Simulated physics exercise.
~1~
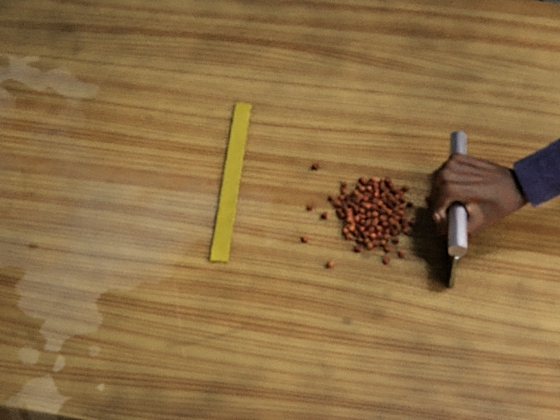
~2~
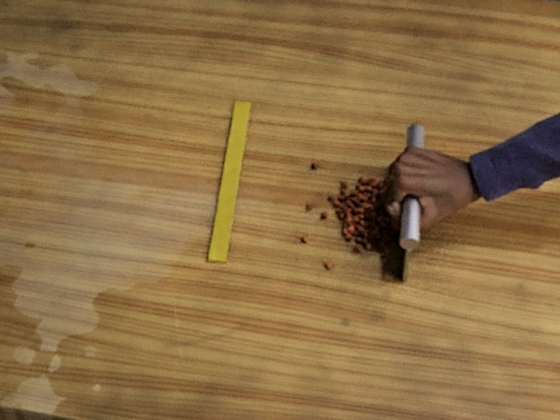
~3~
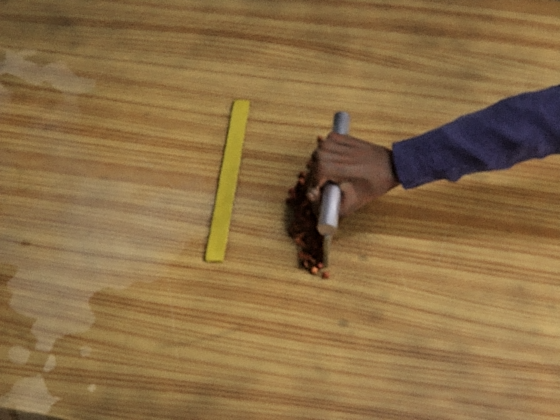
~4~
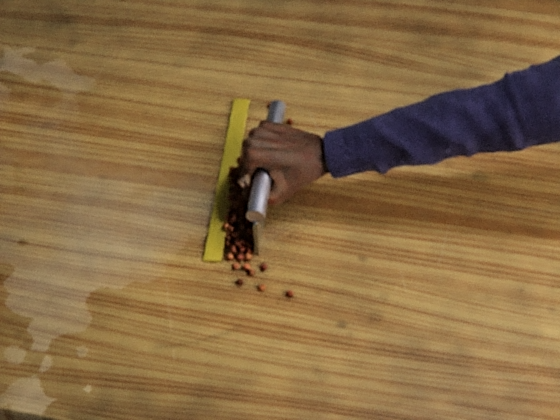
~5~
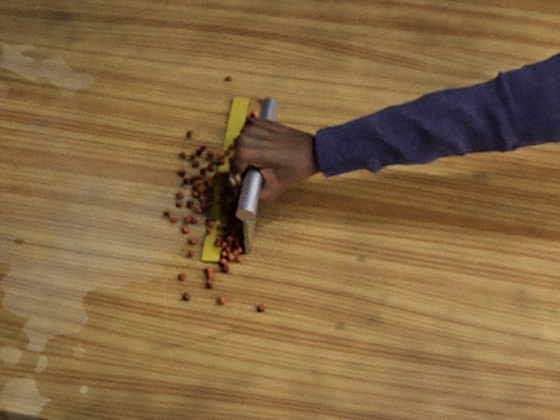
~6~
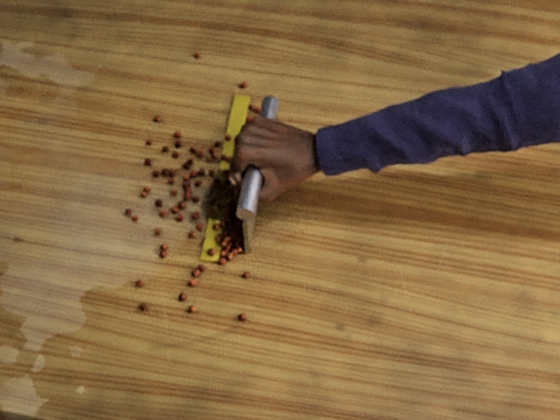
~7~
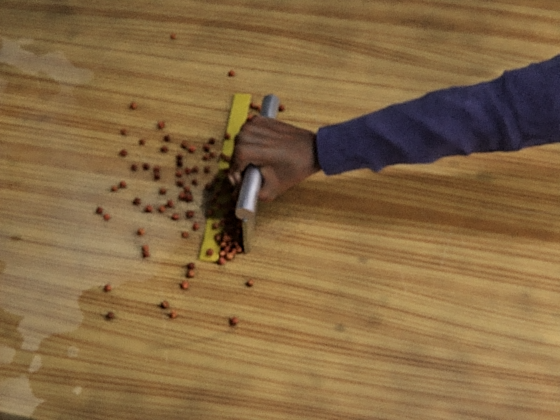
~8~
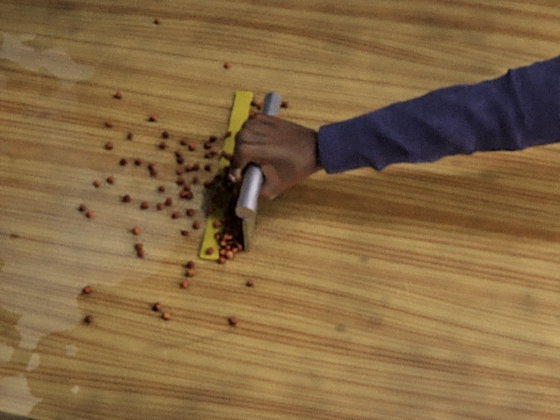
The clip shows a hand in a purple sleeve pushing a scraper left across a wooden surface, sweeping a pile of small reddish-brown pellets into a flat yellow strip. The scraper stops at the strip, and many pellets scatter beyond it while others remain on or against it.
